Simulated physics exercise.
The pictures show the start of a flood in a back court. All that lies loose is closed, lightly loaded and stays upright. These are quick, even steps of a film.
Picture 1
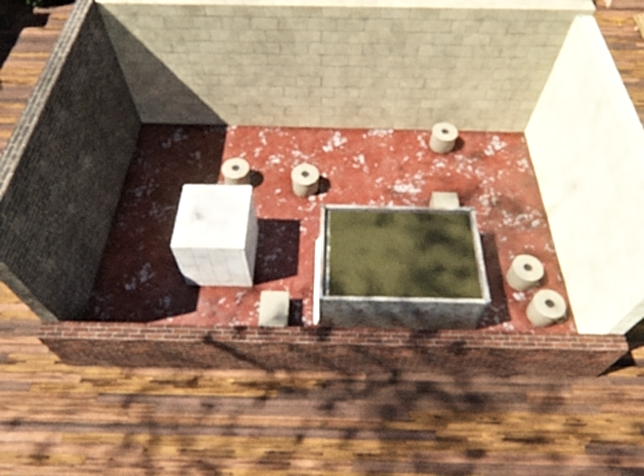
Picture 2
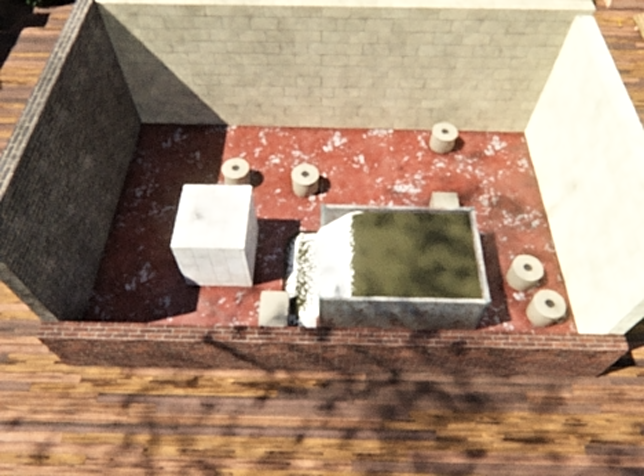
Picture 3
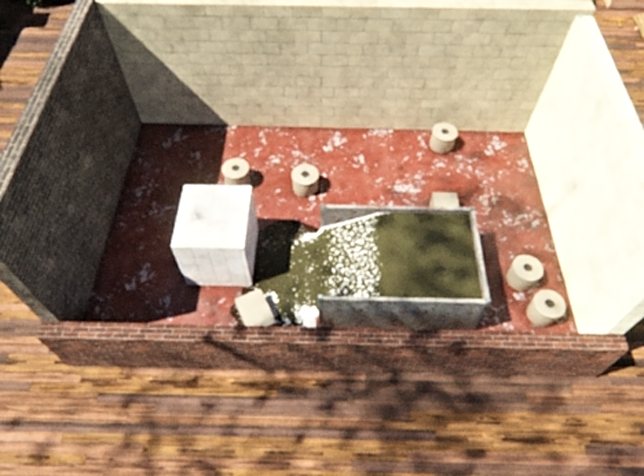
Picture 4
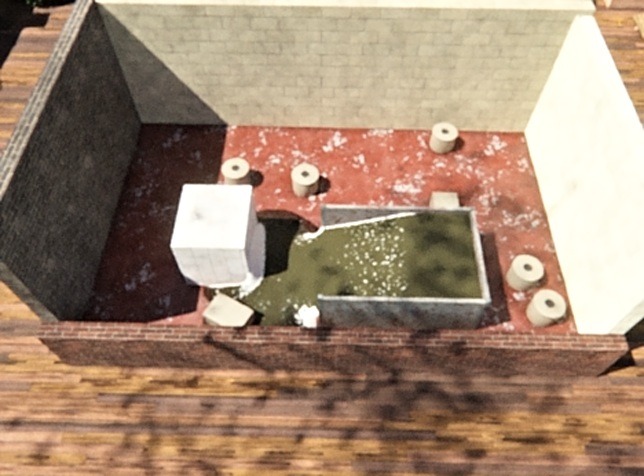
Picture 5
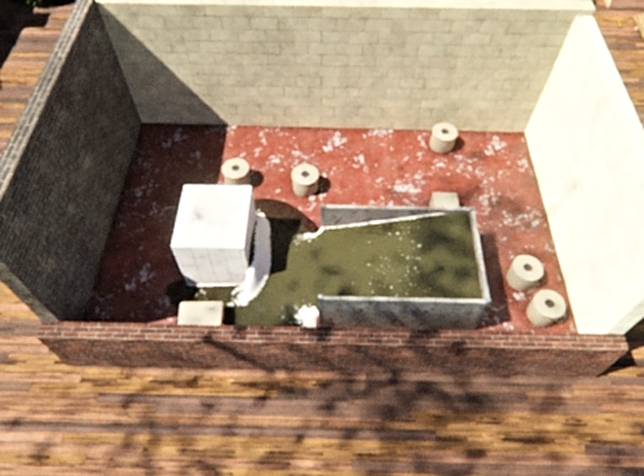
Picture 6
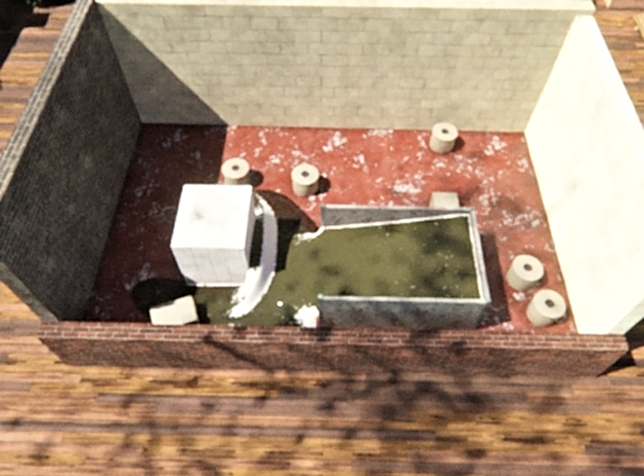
Murky green water bursts from the open left side of a walled tank in a brick court, foaming white as it spreads over the red floor. It pushes a small pale crate leftward along the front wall and curls around the large white block, while the round tubs stay put.
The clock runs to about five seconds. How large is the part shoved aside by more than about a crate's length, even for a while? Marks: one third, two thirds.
It is between one and two thirds.
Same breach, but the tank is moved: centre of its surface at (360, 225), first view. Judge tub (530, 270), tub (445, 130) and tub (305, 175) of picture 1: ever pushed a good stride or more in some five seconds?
One after the other: Not that far, less than that, not that far.
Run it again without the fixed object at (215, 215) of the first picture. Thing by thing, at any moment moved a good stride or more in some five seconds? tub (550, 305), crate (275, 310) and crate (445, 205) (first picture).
In turn: No, that far or more, less than that.
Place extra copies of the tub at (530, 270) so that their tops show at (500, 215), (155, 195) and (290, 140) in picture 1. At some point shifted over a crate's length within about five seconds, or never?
In turn: Less than that, that far or more, yes.
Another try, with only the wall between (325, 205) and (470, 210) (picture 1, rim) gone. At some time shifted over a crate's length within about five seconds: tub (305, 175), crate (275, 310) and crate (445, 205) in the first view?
In that order: That far or more, less than that, pushed that far.
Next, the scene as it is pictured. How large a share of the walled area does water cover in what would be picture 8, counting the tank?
Some 30 per cent.
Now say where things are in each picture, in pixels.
The first picture shows a crate at (274, 310) rests on the ground; a tub at (549, 304) rests on the ground; 0 of 7 have shifted.
The second picture shows a crate at (274, 310) rests on the ground; a tub at (549, 304), on the bottom; 0 of 7 have shifted.
The third picture shows a crate at (255, 311) rests on the ground, close to its start; a tub at (549, 304) rests on the ground; 1 of 7 have shifted.
The fourth picture shows a crate at (228, 312) rests on the ground, a stride from its start; a tub at (549, 304), on the bottom; 1 of 7 have shifted.
The fifth picture shows a crate at (200, 314) rests on the ground, a stride from its start; a tub at (549, 304), on the bottom; 1 of 7 have shifted.
The sixth picture shows a crate at (173, 314) rests on the ground, a stride from its start; a tub at (549, 304) rests on the ground; 1 of 7 have shifted.
A moment on, 1 of 7 are well off their spots; 1 afloat.
Next, 3 of 7 are well off their spots; 1 afloat.
Later, 3 of 7 are well off their spots; 2 afloat.
In the end, 4 of 7 are well off their spots, and 4 have been at some point; 3 afloat.
